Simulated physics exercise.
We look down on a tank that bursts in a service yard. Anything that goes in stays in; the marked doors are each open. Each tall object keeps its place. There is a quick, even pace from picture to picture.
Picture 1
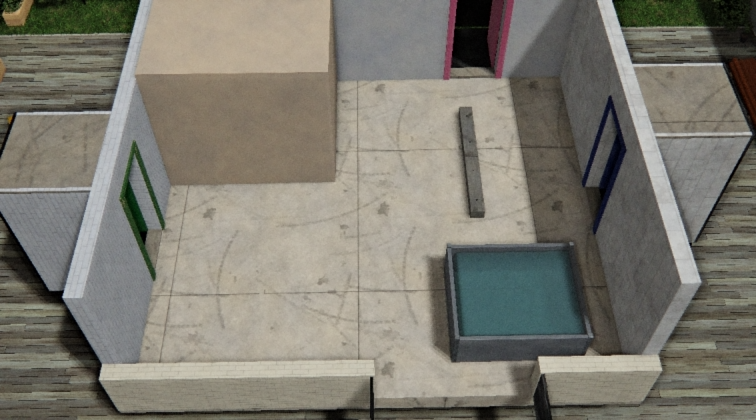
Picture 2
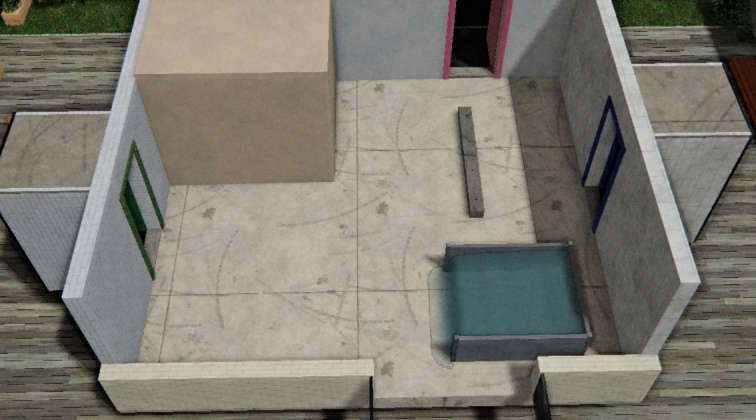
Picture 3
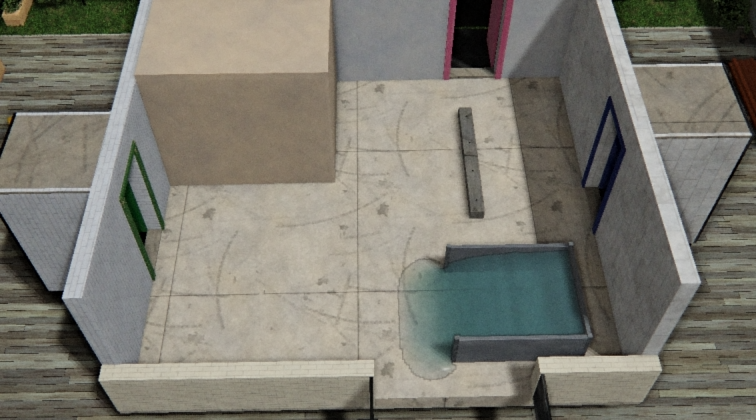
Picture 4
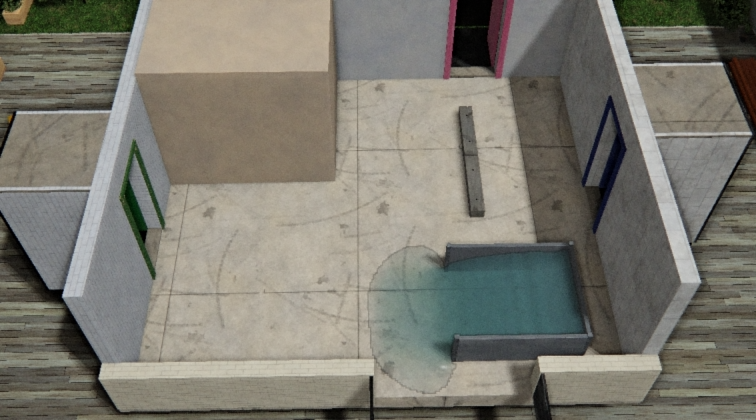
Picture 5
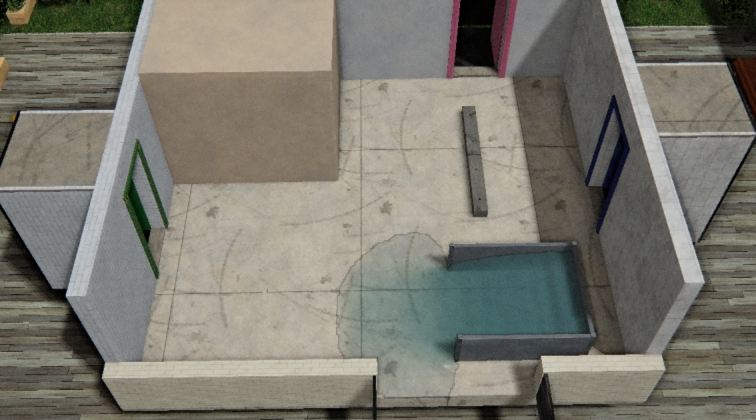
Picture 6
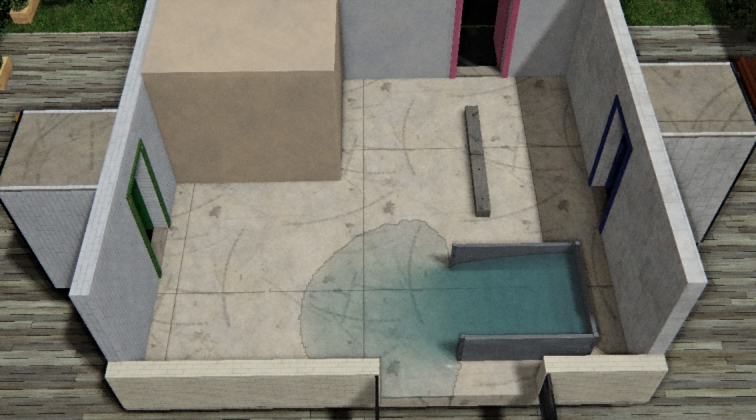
A water tank opens on its left side and water spreads left across the floor.
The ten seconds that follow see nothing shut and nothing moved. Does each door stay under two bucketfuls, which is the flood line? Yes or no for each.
Blue door - yes, stays under; green door - no, it floods; pink door - yes, stays under.
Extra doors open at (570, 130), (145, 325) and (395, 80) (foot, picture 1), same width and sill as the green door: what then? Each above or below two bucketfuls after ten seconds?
Stays within it; exceeds it; stays within it.
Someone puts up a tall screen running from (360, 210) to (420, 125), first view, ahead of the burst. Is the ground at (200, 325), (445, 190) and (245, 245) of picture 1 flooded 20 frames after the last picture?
The first spot is swamped, the second untouched, the third swamped.
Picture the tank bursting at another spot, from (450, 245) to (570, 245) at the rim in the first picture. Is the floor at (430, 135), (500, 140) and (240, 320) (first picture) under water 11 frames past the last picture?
In turn: Swamped, swamped, untouched.
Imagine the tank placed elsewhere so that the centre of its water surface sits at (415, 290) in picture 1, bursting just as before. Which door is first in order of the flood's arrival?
That would be the door marked green, I think.
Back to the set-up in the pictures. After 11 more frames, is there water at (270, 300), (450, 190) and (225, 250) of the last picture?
Point 1: Drenched; point 2: Not wet; point 3: Drenched.
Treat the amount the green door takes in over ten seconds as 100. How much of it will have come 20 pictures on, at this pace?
Estimate: Roughly 35 %.
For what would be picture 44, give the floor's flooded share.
Estimated share: Around 50 %.
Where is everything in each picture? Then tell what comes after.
The first picture shows the water tank at (516, 292) is whole and still.
In the second picture, water pours out at (452, 307) and has run to a hidden place.
In the third picture, water pours out at (452, 309) and has run to a hidden place.
In the fourth picture, water pours out at (452, 308) and has run to a hidden place.
In the fifth picture, the front is at (349, 356), out from the gap at (455, 308).
In the sixth picture, the front is at (307, 305), out from the gap at (458, 308).
A moment on, water covers 35 % of the floor; the blue door not reached, the green door not reached, the pink door not reached.
Next, water covers 45 % of the floor; the blue door not reached, the green door under two buckets in, the pink door not reached.
Then, water covers 45 % of the floor; the blue door not reached, the green door far over two buckets in, the pink door not reached.
Later, water covers 50 % of the floor; the blue door not reached, the green door far over two buckets in, the pink door not reached.
In the end, water covers 70 % of the floor; the blue door wet at the sill, nothing in, the green door far over two buckets in, the pink door not reached.
